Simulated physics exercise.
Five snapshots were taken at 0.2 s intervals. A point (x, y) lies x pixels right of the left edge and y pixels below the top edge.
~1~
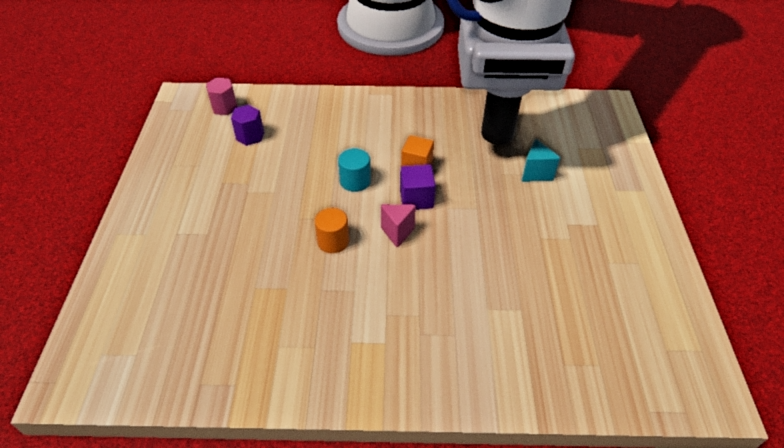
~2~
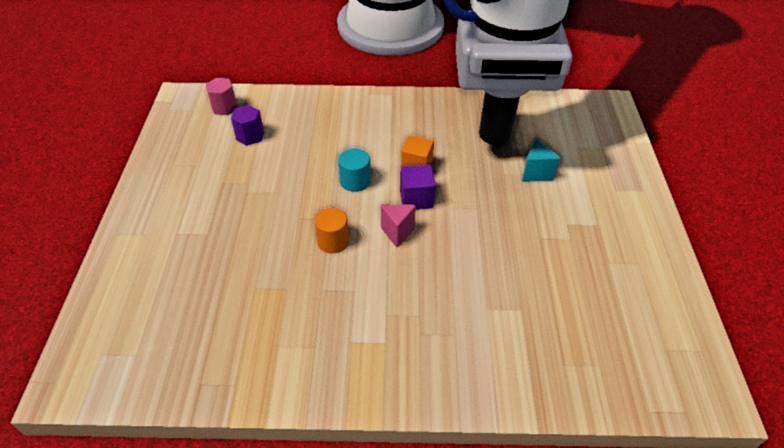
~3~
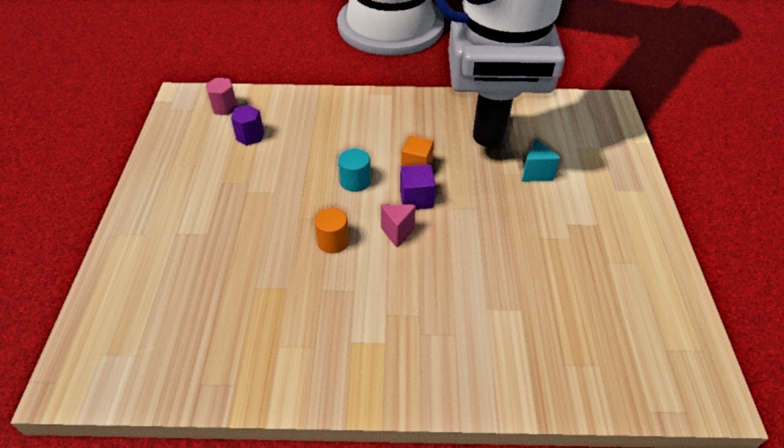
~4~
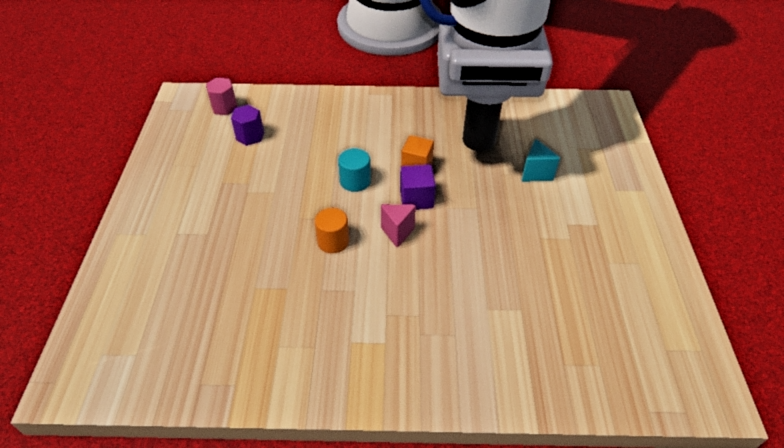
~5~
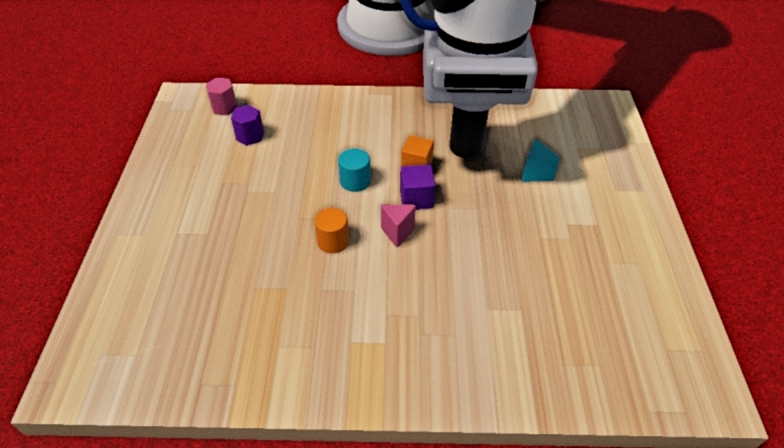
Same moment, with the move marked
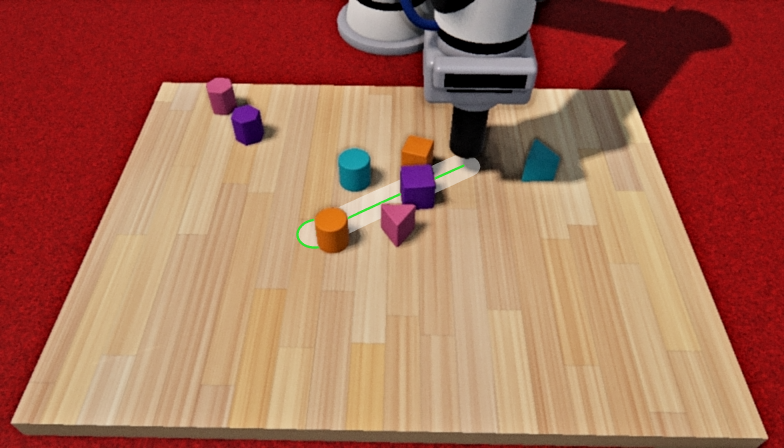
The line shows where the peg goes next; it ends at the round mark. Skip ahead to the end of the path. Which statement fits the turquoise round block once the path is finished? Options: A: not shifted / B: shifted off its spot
The correct letter is A.
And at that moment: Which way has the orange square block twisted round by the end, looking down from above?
It ends up turned clockwise.
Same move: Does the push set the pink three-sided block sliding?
In short: Yes.
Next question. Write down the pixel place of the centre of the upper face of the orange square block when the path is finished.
Around (400, 146).
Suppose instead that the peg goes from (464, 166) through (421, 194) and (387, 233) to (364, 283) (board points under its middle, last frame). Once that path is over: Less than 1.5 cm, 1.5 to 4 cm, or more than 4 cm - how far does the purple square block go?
The shift is above 4 cm.
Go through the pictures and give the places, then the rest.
In the first picture, peg tip (497, 135); block tops, orange round block (331, 218); turquoise round block (354, 158); pink three-sided block (398, 211); purple square block (418, 175); orange square block (418, 145).
In the second picture, peg (495, 136); blocks unchanged.
In the third picture, peg (489, 138); blocks unchanged.
In the fourth picture, peg (479, 142); blocks unchanged.
In the fifth picture, peg (466, 149); orange round block (331, 218); turquoise round block (354, 158); pink three-sided block (398, 211); purple square block (418, 175); orange square block (418, 145).
Path on the board, from (464, 166) to (316, 233).
On the path given first. One third of the way, peg (418, 170); purple square block (401, 188), turned 20° anticlockwise; orange square block (400, 146), turned 35° clockwise.
Two thirds of the way, peg (367, 192); pink three-sided block (399, 226), turned 55° anticlockwise; purple square block (372, 211), turned 85° anticlockwise; orange square block (400, 146), turned 40° clockwise.
At the end, peg (314, 217); orange round block (312, 238); turquoise round block in place; pink three-sided block (399, 225), turned 55° anticlockwise; purple square block (366, 217), turned 115° anticlockwise; orange square block (400, 146), turned 40° clockwise.
